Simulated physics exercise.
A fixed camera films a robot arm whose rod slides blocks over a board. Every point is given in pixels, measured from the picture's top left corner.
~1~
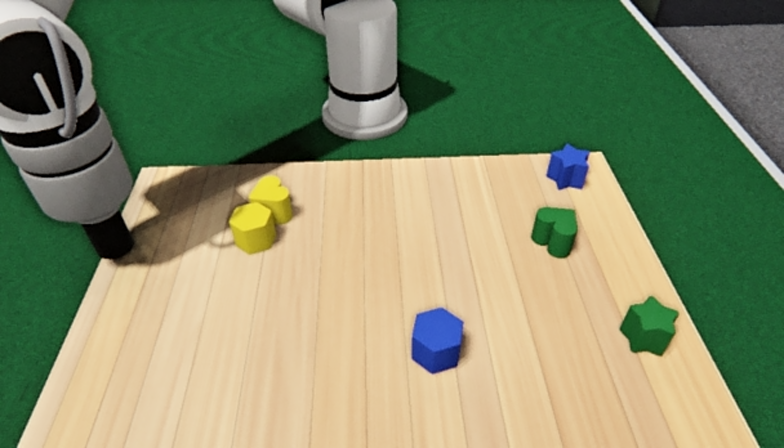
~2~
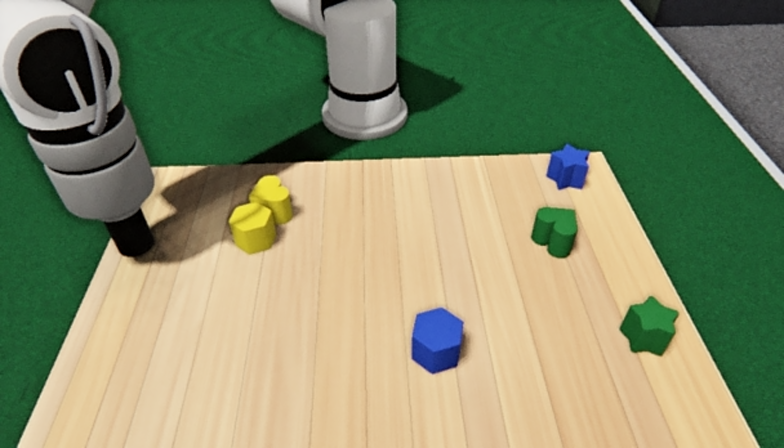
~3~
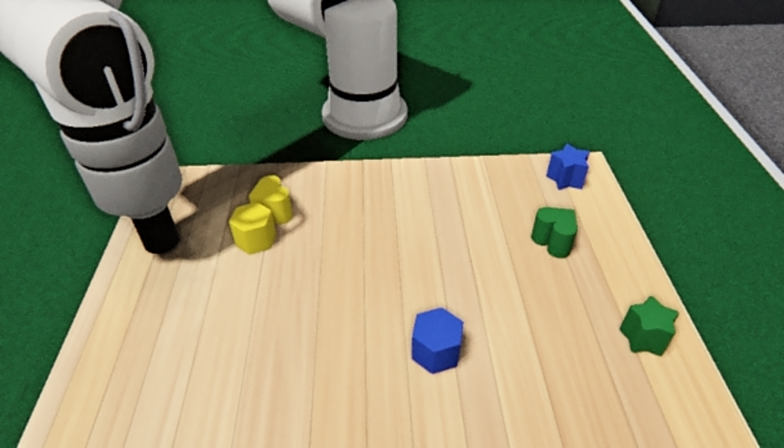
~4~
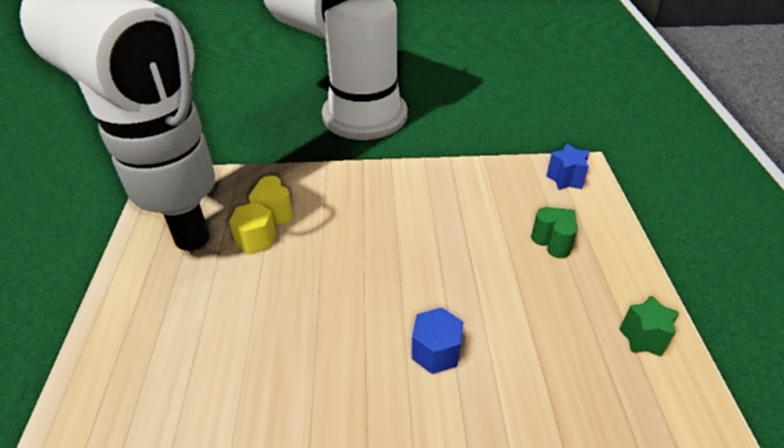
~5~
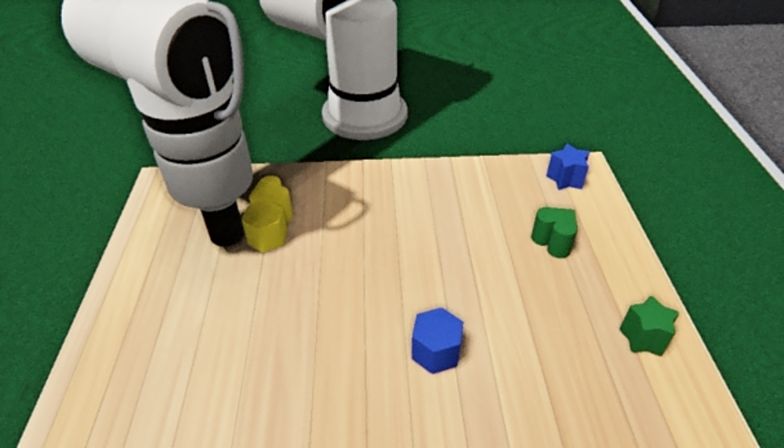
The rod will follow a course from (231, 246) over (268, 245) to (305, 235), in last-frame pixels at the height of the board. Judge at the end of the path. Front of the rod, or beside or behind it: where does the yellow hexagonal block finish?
My answer is that the yellow hexagonal block is still ahead.
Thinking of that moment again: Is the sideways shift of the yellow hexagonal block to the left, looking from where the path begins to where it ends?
I'd say yes.
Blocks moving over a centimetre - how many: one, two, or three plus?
The count will be 1.
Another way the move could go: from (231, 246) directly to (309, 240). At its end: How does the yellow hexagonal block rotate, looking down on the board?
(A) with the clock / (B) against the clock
Correct choice: B.
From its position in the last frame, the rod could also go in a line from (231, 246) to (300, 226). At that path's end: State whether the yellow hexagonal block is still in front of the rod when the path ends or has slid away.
Still in front.
The first path, step by step. Halfway along, rod (266, 234); yellow hexagonal block (296, 206), turned 50° anticlockwise; yellow heart-shaped block (272, 187), turned 15° anticlockwise.
At the end, rod (303, 224); yellow hexagonal block (330, 195), turned 55° anticlockwise; yellow heart-shaped block (272, 187), turned 15° anticlockwise.
